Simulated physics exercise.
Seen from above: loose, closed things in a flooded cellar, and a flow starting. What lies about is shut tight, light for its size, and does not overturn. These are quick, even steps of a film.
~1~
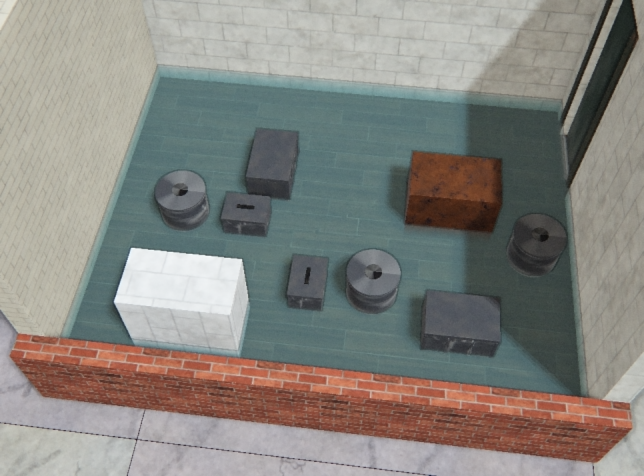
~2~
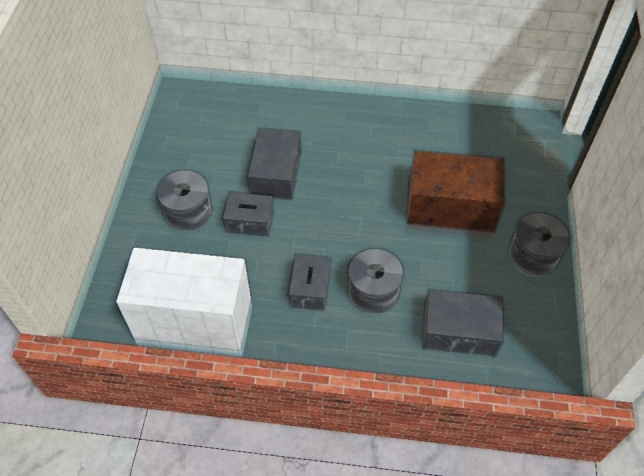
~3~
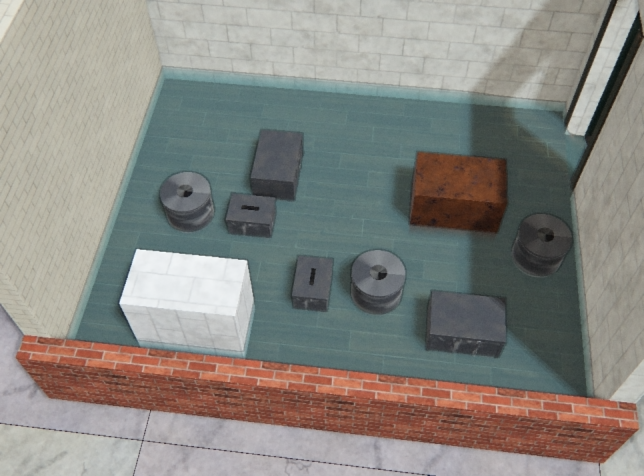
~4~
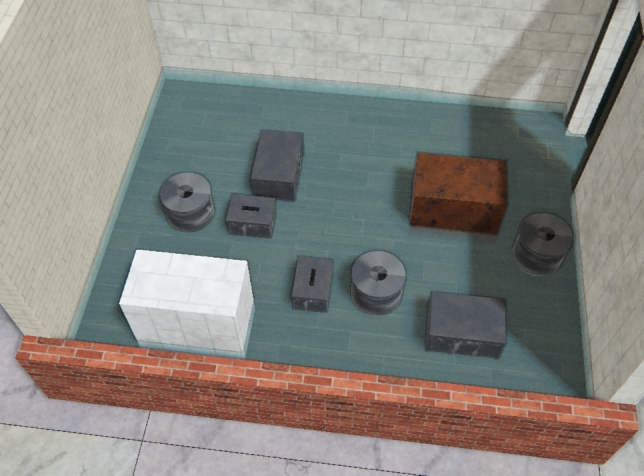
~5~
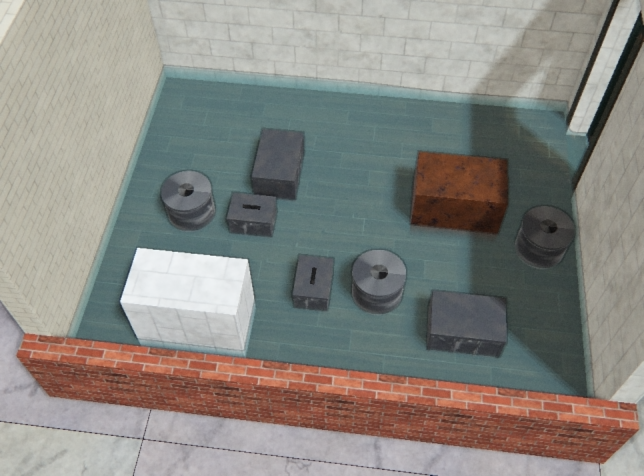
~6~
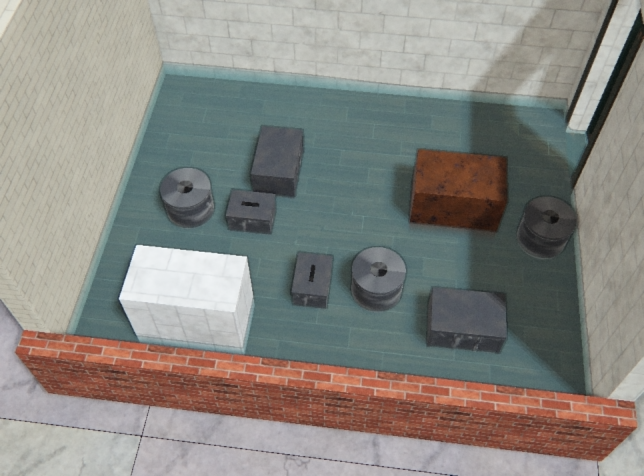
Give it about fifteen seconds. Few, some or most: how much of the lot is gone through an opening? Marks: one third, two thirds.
That comes to not even a third.
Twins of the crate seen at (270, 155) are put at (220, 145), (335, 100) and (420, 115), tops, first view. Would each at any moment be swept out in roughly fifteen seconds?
One after the other: Kept in, washed out, carried outside.
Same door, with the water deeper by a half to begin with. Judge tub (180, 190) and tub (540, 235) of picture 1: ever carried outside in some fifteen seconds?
In turn: Still in, washed out.
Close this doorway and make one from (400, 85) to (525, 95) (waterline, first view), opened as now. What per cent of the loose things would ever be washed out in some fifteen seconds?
Some 30 per cent.
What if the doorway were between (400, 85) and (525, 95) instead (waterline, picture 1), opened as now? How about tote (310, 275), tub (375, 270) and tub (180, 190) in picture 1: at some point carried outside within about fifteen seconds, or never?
In turn: No, inside, inside.
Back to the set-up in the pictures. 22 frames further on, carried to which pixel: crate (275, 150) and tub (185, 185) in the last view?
Roughly at (361, 127) and (220, 176).
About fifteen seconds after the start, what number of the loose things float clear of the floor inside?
The number is 6.
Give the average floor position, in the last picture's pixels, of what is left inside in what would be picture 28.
Near (360, 234).
A moment on, 0 of 7 are out; 7 afloat.
Next, 1 of 7 are out; 6 afloat.
Later, 1 of 7 are out; 6 afloat.
In the end, 1 of 7 are out; 6 afloat.
